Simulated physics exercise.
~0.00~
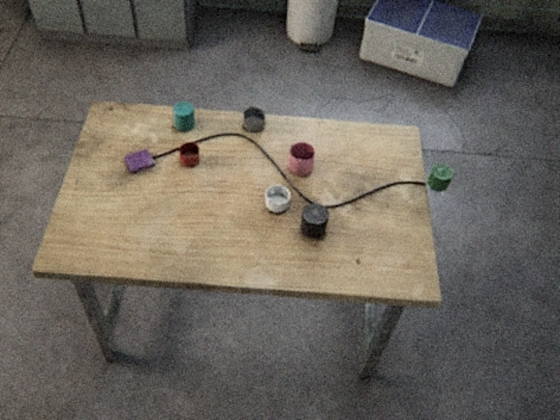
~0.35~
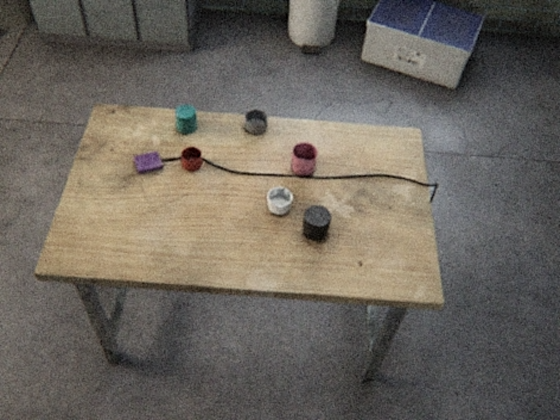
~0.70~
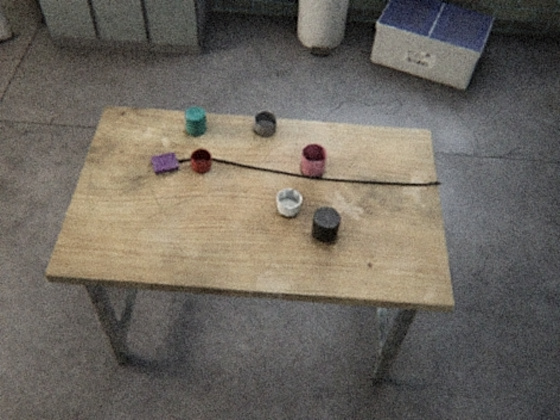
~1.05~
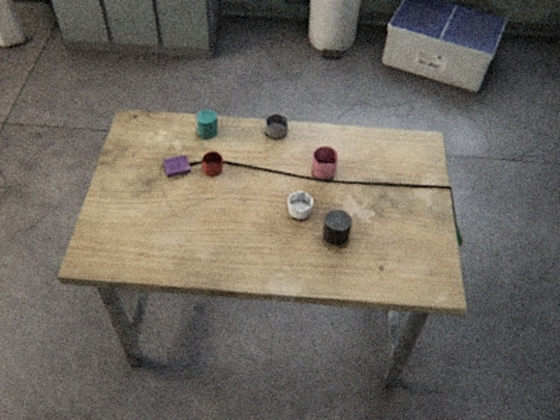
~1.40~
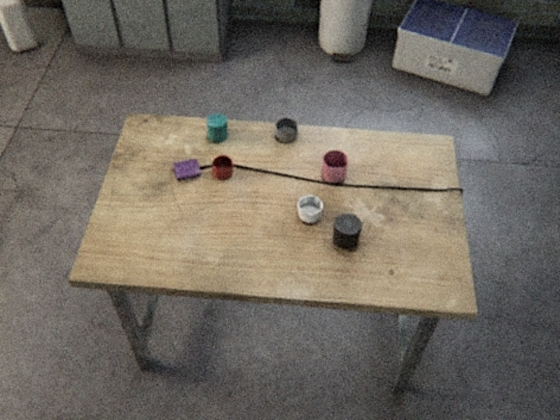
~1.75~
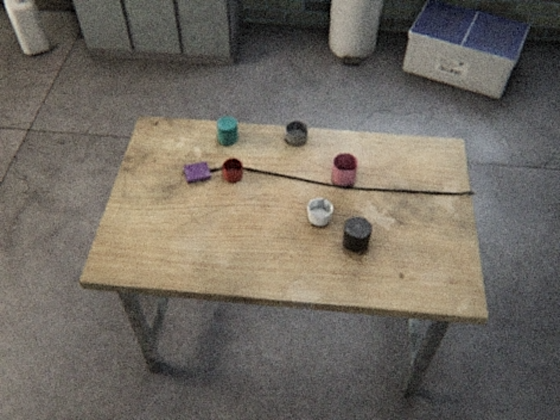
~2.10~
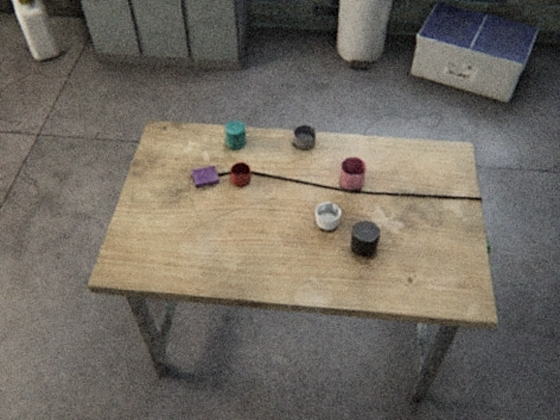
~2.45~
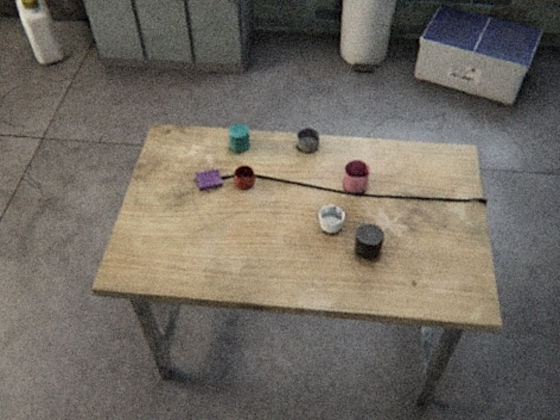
To begin with, a small green object sits just past the right edge of a wooden workbench, joined by a loose, curving black cable to a purple block among several cups and tubs. The green object drops out of sight, and the cable pulls nearly straight across the top, passing the red and pink cups. The purple block shifts slightly right, then settles. The green object shows only briefly beside the table's right edge. By the end, the cable stays stretched to that edge, the block remains on the table, and the cups and tubs stand upright.
